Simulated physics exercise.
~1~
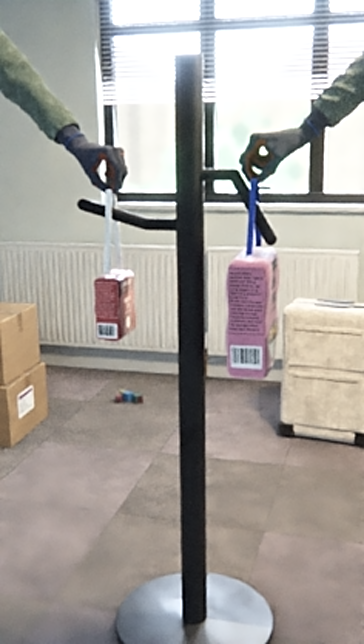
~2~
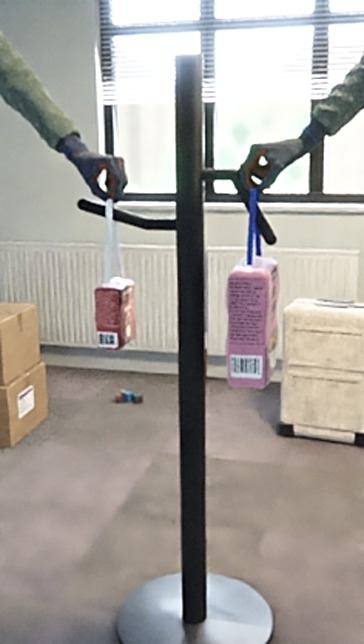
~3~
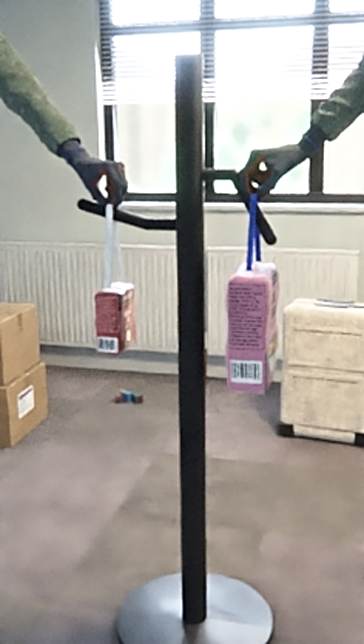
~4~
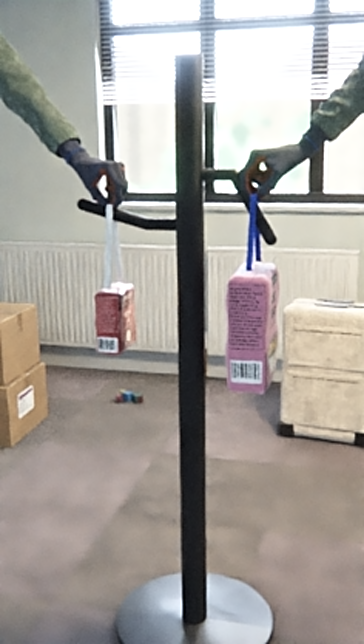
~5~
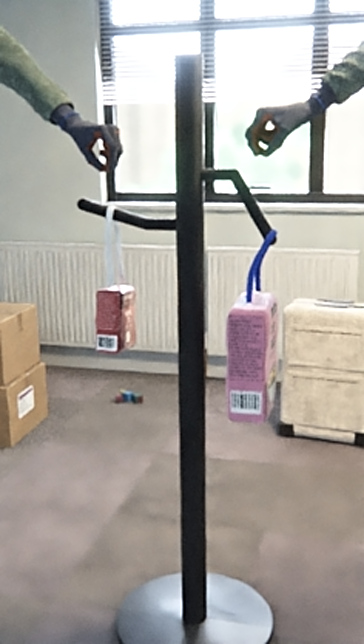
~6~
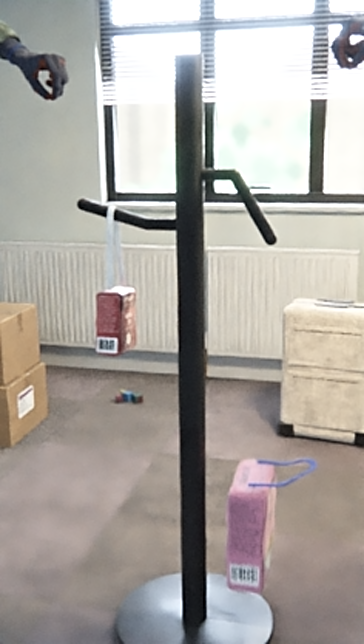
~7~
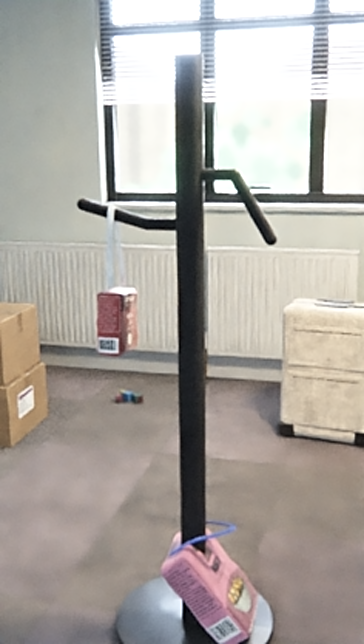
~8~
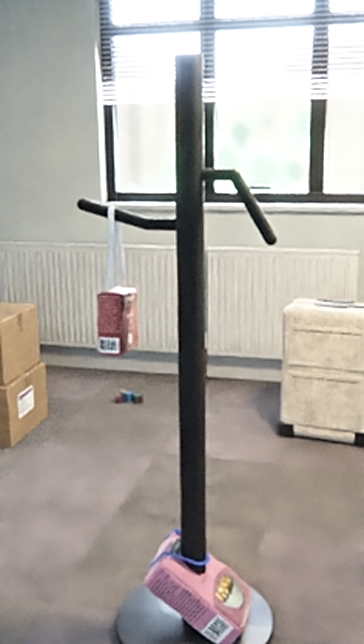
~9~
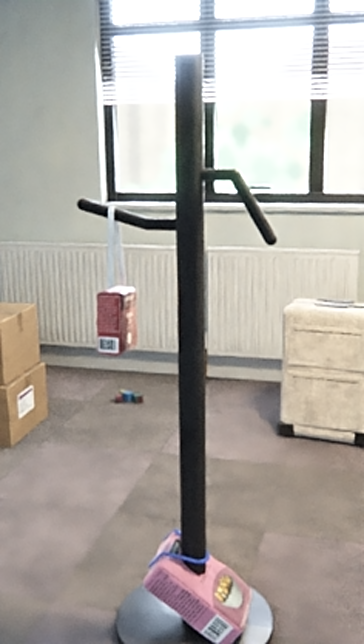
Pink carton slipping off a sloping right peg and landing tilted at the stand's base after hands release two hanging cartons.
